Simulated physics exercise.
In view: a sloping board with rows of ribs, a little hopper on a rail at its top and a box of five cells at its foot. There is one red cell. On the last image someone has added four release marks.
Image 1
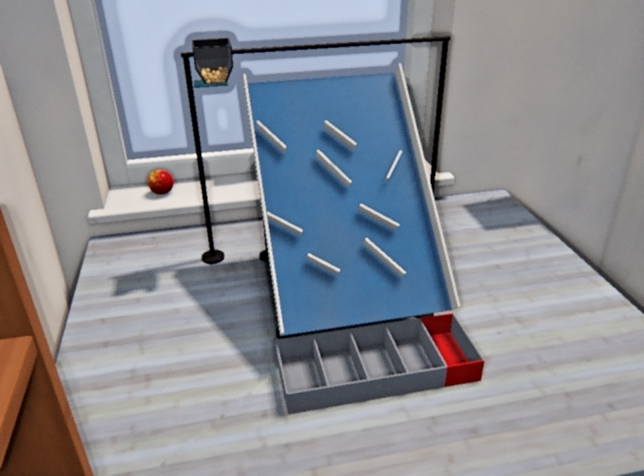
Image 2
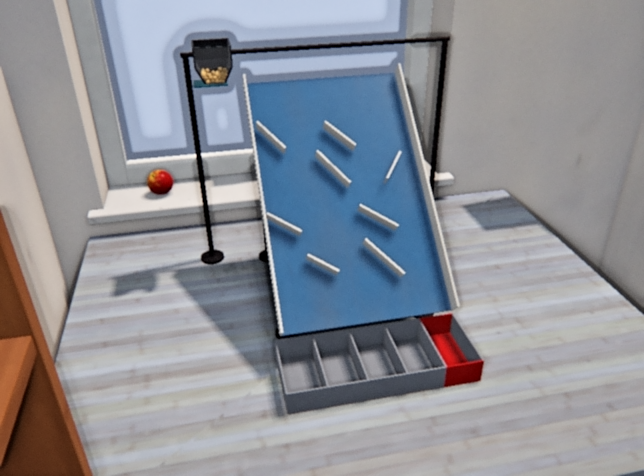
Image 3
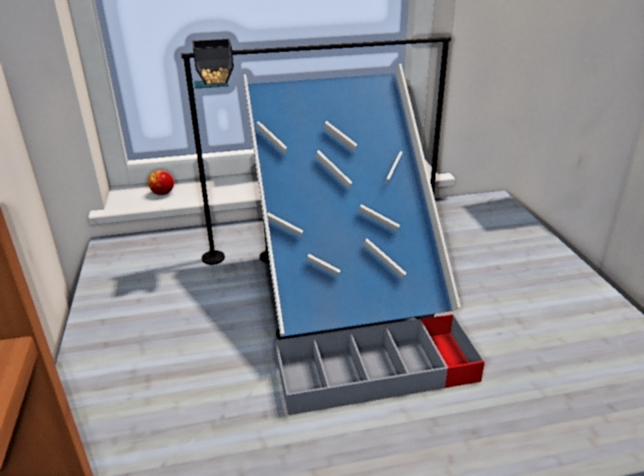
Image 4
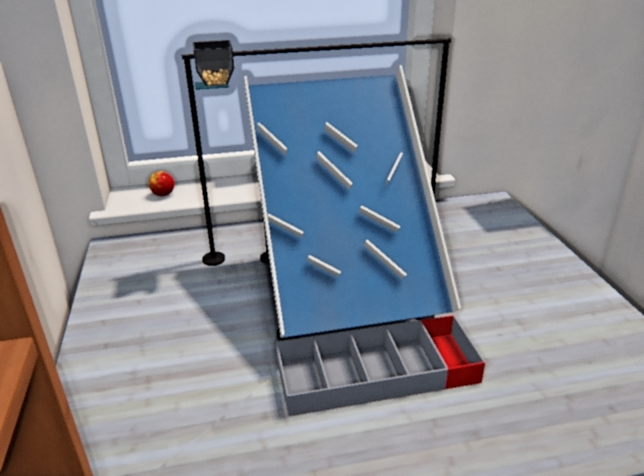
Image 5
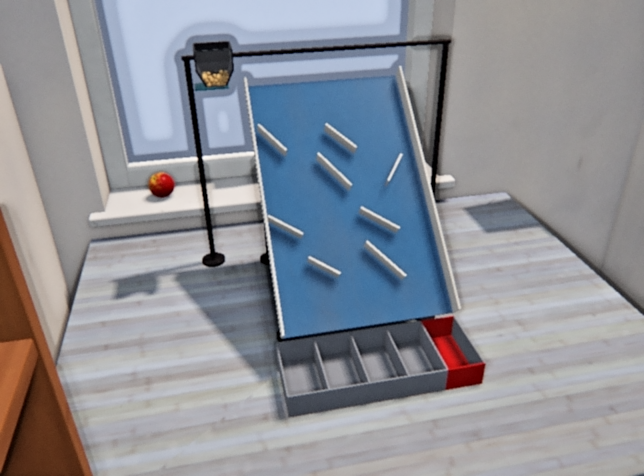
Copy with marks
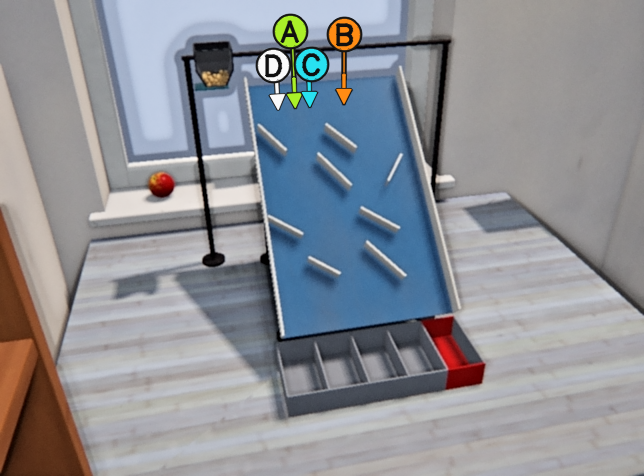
The small dark hopper stays at the upper left of its black rail, its tan contents barely shifting as the clip begins. Below it, the sloping blue board with white ribs remains still, and through the end the box of five cells, the rightmost one red, sits empty and unmoved.
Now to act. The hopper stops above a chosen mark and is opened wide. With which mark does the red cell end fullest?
B is best.
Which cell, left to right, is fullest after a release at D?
The third.
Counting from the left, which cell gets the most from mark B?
It is the fifth one.
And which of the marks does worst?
It is D.
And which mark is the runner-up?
C it is.
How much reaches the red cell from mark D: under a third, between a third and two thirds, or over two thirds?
Mark D gives under a third.
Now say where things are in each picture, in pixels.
Hopper at (215, 75), dried chickpeas, door shut, in the first frame.
Ribs (257, 121) to (285, 147), (325, 121) to (356, 145), (317, 150) to (350, 182), in the second frame.
Ribs (388, 179) to (401, 152), (268, 214) to (302, 232), (361, 205) to (399, 226), in the third frame.
Ribs (309, 256) to (340, 273), (367, 241) to (406, 275), in the fourth frame.
Red cell at (465, 375), number 5 of 5 from the left, in the fifth frame.
On the marked copy, mark A meets the board at (294, 102); mark B meets the board at (343, 98); mark C meets the board at (309, 101); mark D meets the board at (277, 104).
Choosing A, about a quarter in the red cell, most in other cells.
Choosing B, nearly all in the red cell, a small part in other cells.
Choosing C, about half in the red cell, about half in other cells.
Choosing D, a stray few in the red cell, nearly all in other cells.
